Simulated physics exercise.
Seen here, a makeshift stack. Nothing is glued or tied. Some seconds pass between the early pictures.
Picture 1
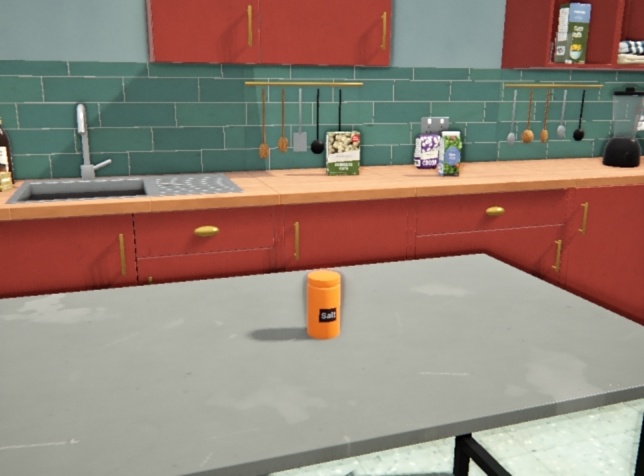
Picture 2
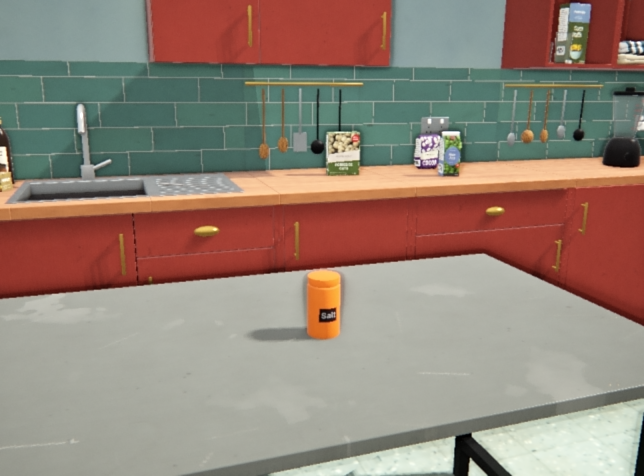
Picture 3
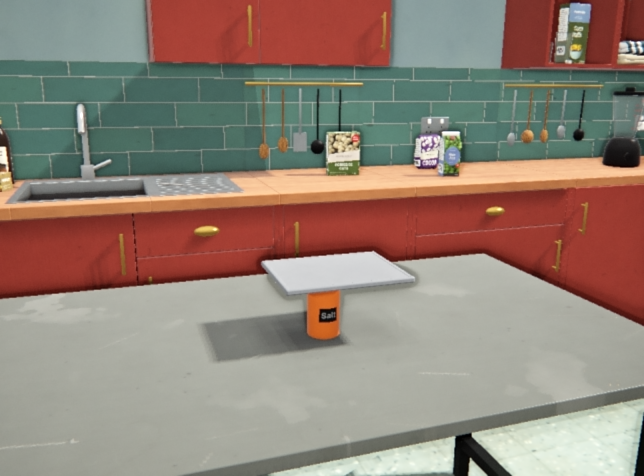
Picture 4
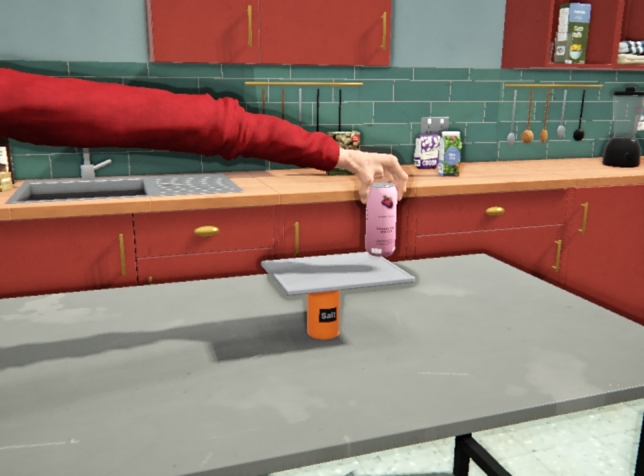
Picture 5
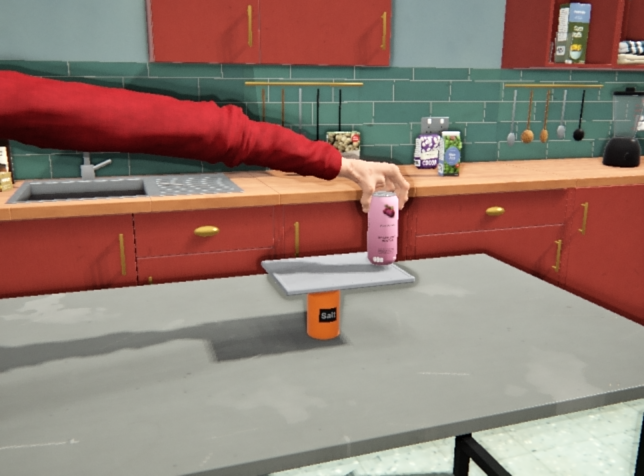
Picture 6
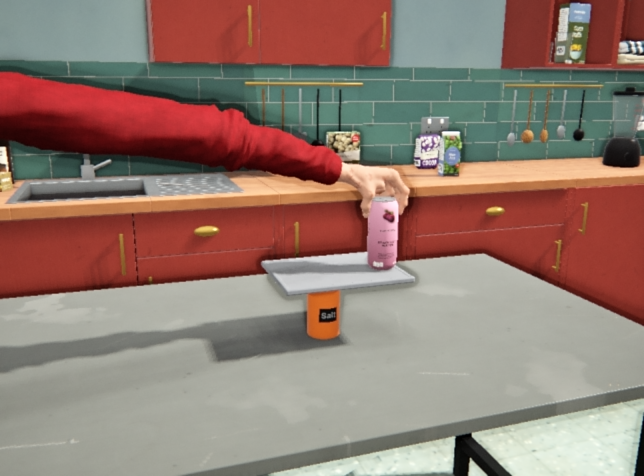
The clip opens on an orange salt container standing alone on a grey table in a red and green kitchen. A flat grey lid then appears balanced on top of it. A red-sleeved arm reaches in from the left and lowers a pink can onto the lid's right side, keeping hold of it.
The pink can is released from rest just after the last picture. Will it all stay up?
As it turns out, it comes apart.
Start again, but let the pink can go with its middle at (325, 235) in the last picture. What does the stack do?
Then it keeps its balance.
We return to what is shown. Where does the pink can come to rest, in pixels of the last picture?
Around (437, 313).
Then, 0.30 s on from there, pink can now fallen; grey lid turned 56° from how it was put.
Then, 0.40 s on from there, grey lid turned 73° from how it was put.
In the end, fallen, grey lid and pink can; orange jar unmoved. At the end, from the last picture's camera, pink can near (436, 313). The stack gives way.
